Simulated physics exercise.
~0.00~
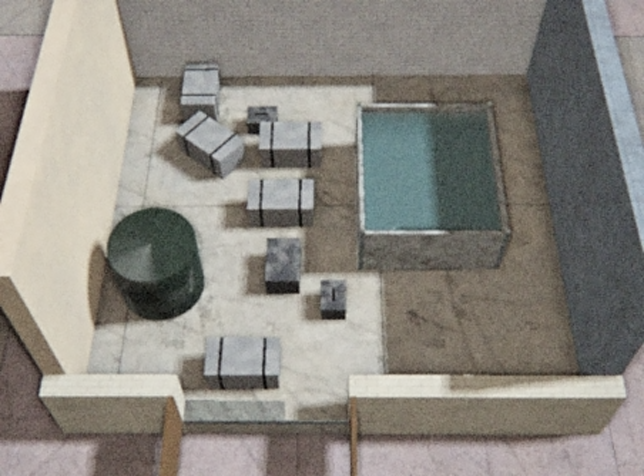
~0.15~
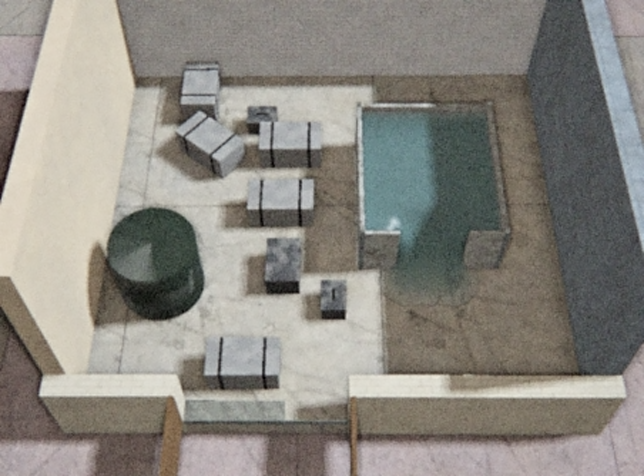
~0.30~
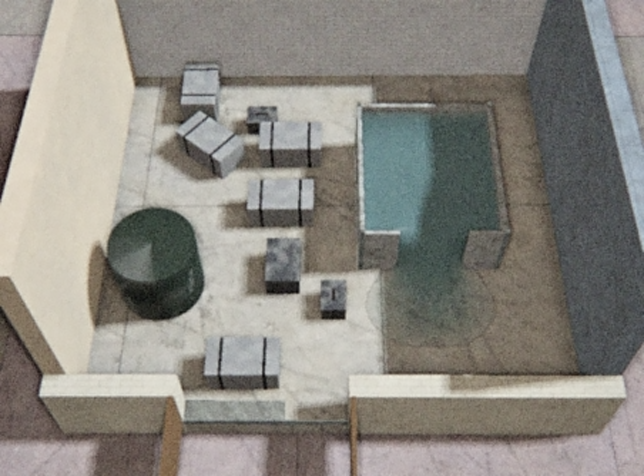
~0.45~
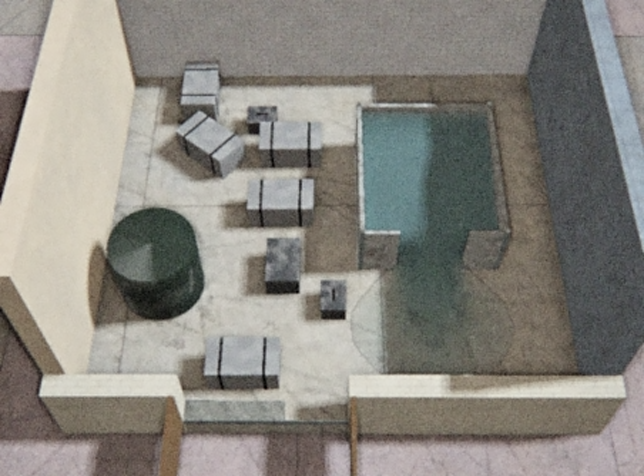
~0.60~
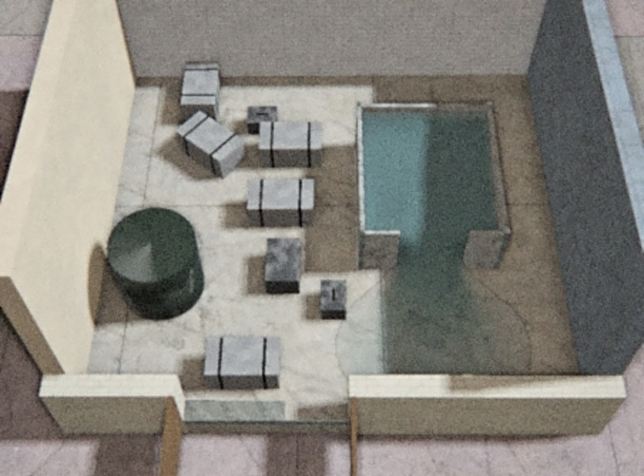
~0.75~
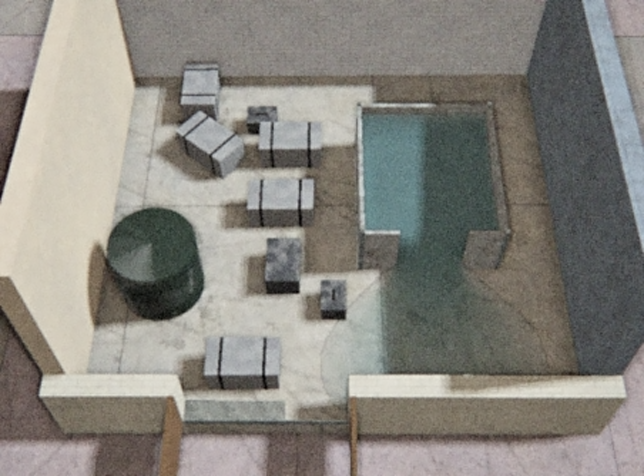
At the start, a walled yard holds a full tank of teal water on the right, with strapped trunks, small crates and a dark green drum to its left. Part of the tank's near wall gives way, and water spreads across the floor toward the front wall and leftward, while the objects stay still.
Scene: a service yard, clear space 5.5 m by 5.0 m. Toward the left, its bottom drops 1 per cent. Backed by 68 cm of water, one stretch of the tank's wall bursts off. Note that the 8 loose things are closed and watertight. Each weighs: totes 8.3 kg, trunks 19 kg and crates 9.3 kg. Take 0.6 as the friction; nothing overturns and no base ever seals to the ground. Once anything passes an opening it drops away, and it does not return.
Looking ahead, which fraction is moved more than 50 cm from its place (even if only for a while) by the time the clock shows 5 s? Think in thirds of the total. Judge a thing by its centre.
My answer: Less than a third of the total.
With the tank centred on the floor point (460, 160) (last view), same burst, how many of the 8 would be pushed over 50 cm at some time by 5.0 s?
Result: 3 of them.
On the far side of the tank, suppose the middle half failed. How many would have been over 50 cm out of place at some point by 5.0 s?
Then it comes to 3 of them.
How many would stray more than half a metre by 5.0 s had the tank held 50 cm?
That would make 1 of them.
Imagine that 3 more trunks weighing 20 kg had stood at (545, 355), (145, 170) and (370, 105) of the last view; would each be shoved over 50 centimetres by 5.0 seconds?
First goes beyond, second stays inside, third stays inside.
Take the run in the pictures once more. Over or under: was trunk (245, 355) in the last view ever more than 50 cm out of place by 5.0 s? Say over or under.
Beyond the mark.
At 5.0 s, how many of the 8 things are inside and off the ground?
The number is 1.
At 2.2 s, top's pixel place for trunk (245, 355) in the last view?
Close to pixel (169, 347).
After 1.1 s 0 of 8 are over 50 cm from their spots; 0 afloat.
After 2.2 s 1 of 8 are over 50 cm from their spots; 0 afloat.
After 3.5 s 1 of 8 are over 50 cm from their spots; 1 afloat.
After 5.0 s 1 of 8 are over 50 cm from their spots, and 1 have been at some point; 1 afloat.
